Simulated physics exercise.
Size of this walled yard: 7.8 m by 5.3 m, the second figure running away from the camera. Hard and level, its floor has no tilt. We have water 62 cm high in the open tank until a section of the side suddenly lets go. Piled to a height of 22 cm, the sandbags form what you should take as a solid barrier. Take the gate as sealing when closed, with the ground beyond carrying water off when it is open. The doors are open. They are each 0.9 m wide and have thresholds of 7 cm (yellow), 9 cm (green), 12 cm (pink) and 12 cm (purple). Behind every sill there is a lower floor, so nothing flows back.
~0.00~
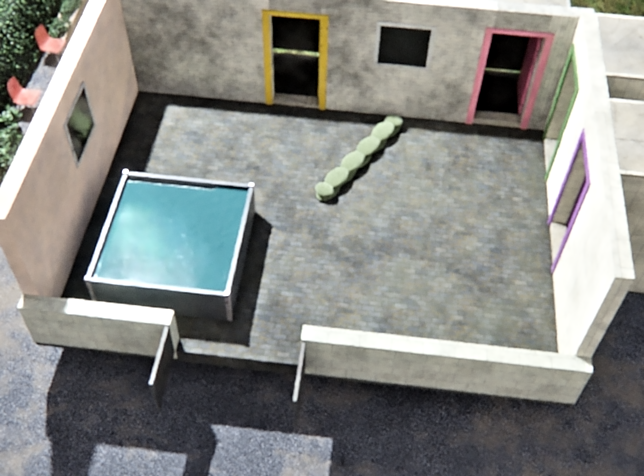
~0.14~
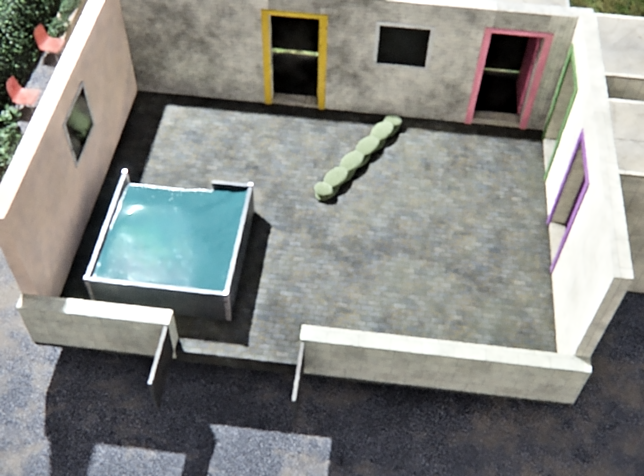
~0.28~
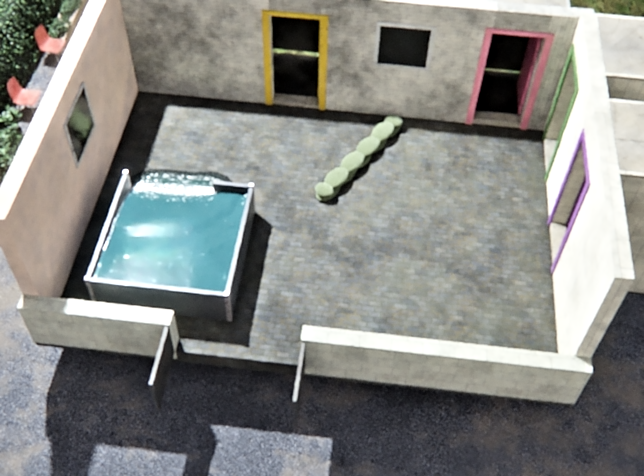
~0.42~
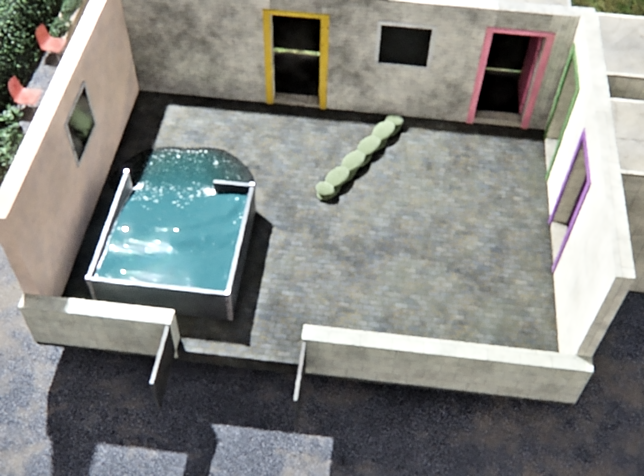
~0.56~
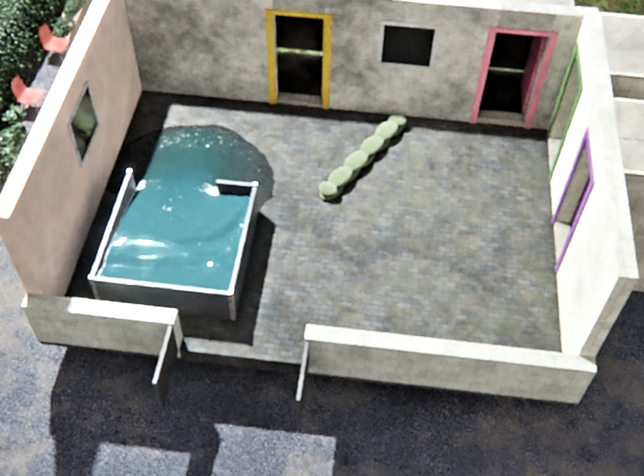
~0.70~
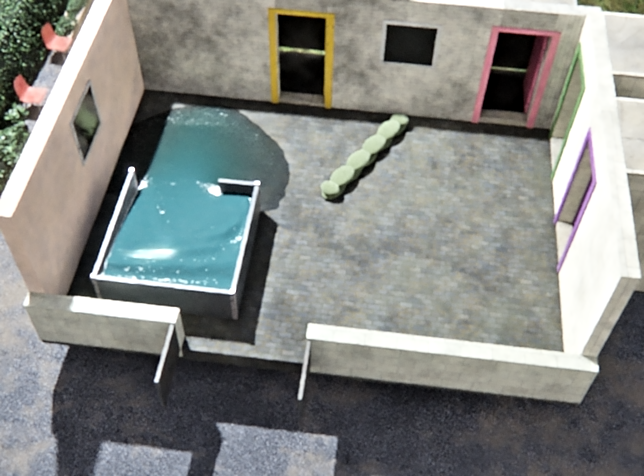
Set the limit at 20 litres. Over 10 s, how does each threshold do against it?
At the yellow door the water goes past it. At the green door the water stays short of it. At the pink door the water stays short of it. At the purple door the water stays short of it.
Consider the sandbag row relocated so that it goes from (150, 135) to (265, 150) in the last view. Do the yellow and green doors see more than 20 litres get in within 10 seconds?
Yellow within the limit, green exceeded.
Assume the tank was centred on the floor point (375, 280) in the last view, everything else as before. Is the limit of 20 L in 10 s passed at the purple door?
Then the purple door stays within it.
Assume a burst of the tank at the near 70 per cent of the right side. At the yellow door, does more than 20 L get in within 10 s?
Yellow: Falls short.
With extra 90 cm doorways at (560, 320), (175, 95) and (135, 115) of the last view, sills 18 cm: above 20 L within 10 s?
Per doorway, in order: Insufficient / sufficient / sufficient.
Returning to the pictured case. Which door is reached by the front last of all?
The purple door is last.
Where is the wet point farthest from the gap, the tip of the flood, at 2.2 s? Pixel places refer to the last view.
About pixel (396, 116).
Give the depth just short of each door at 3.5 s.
Door by door in cm, yellow shows 13, green shows 0, pink shows 2, purple shows 0.
After 1.4 s water covers 20 % of the floor and is deepest (47 cm) near (144, 91); yellow door 7 cm at the sill, 0 L in, green door not reached, pink door not reached, purple door not reached.
After 2.2 s water covers 25 % of the floor and is deepest (45 cm) near (144, 118); yellow door 15 cm at the sill, 16 L in, green door not reached, pink door not reached, purple door not reached.
After 3.5 s water covers 35 % of the floor and is deepest (32 cm) near (385, 129); yellow door 13 cm at the sill, 51 L in, green door not reached, pink door 2 cm at the sill, 0 L in, purple door not reached.
After 6.0 s water covers 60 % of the floor and is deepest (21 cm) near (299, 120); yellow door 20 cm at the sill, 104 L in, green door 8 cm at the sill, 1 L in, pink door 2 cm at the sill, 0 L in, purple door 3 cm at the sill, 0 L in.
After 10.0 s water covers 85 % of the floor and is deepest (12 cm) near (62, 310); yellow door 10 cm at the sill, 208 L in, green door 3 cm at the sill, 1 L in, pink door 3 cm at the sill, 0 L in, purple door 2 cm at the sill, 0 L in.
